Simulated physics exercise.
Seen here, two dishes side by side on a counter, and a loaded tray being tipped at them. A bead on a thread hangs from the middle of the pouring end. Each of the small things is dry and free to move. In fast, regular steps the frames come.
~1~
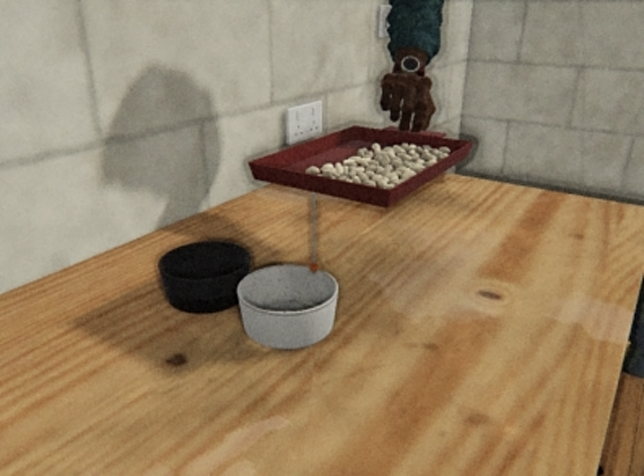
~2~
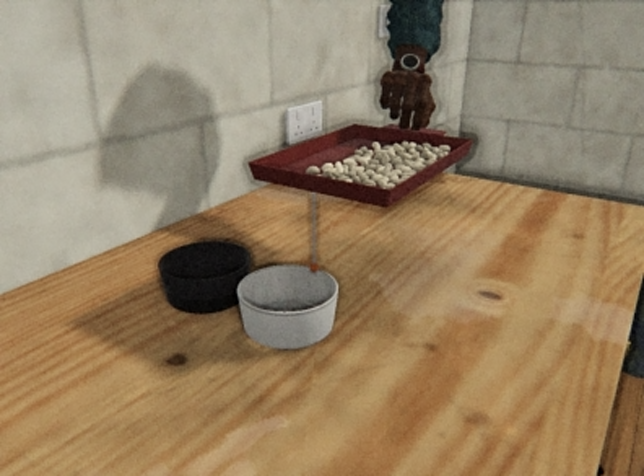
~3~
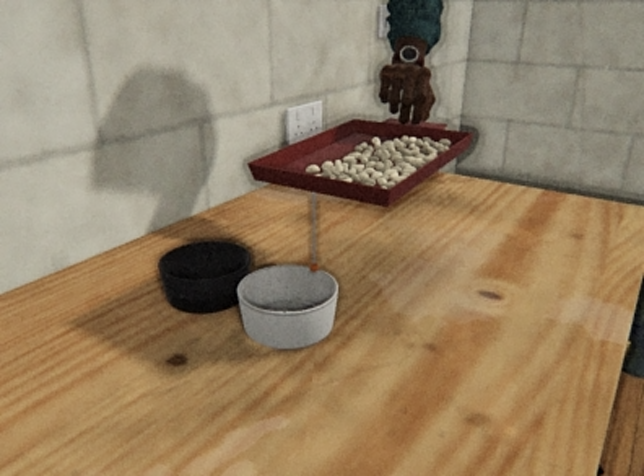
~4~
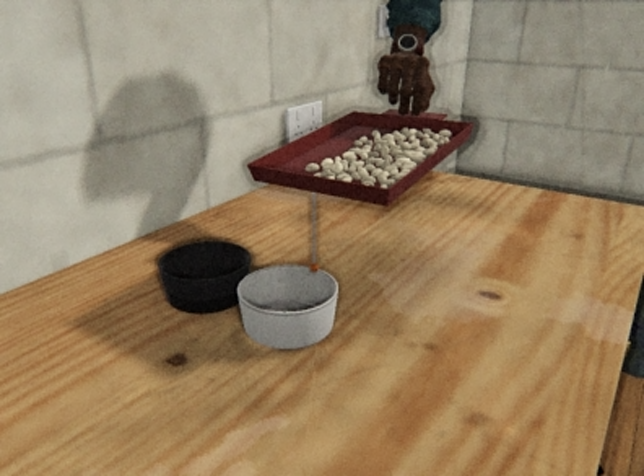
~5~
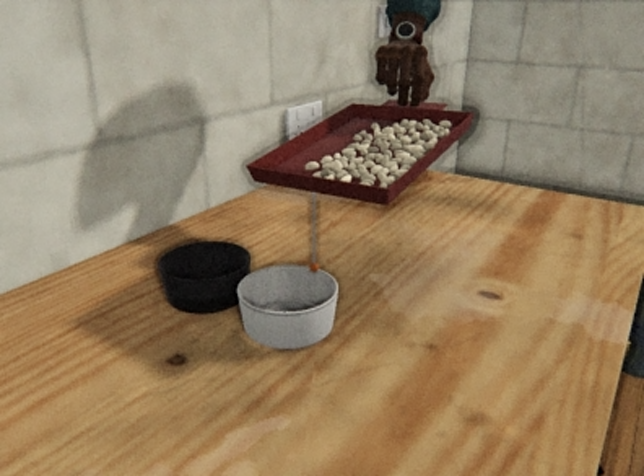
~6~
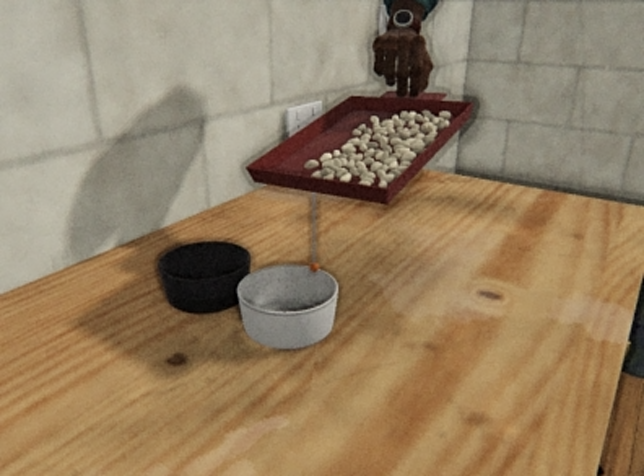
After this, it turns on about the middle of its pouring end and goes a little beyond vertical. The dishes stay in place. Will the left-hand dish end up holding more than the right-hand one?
No, the right-hand one gets more.
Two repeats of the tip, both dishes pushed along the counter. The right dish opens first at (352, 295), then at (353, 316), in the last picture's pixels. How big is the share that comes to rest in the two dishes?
50 % for the first, 80 % for the second.
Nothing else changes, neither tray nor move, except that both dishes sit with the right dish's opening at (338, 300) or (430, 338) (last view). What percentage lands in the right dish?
First try: Roughly 20 per cent; second try: Roughly 0 per cent.
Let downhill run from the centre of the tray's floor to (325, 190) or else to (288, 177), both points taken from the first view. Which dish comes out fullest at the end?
The first slope favours the dish to the right, the second the dish to the right.
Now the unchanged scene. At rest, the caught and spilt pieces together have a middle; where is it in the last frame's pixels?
Roughly at (268, 321).
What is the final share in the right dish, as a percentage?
My estimate is some 60 %.
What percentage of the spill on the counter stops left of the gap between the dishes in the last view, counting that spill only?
Around 60 %.
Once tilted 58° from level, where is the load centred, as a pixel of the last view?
The load's middle is around (322, 152).
Just after the last frame, tray tipped steeply; almost all on the tray; just a few in the air.
A moment on, tray tipped right over; almost all on the tray; just a few in the right dish; just a few outside both.
Further on, tray tipped past a quarter turn; roughly half in the right dish; about a tenth in the left dish; roughly a third outside both.
When it is over, tray tipped past a quarter turn; roughly half in the right dish; about a tenth in the left dish; roughly a third outside both.
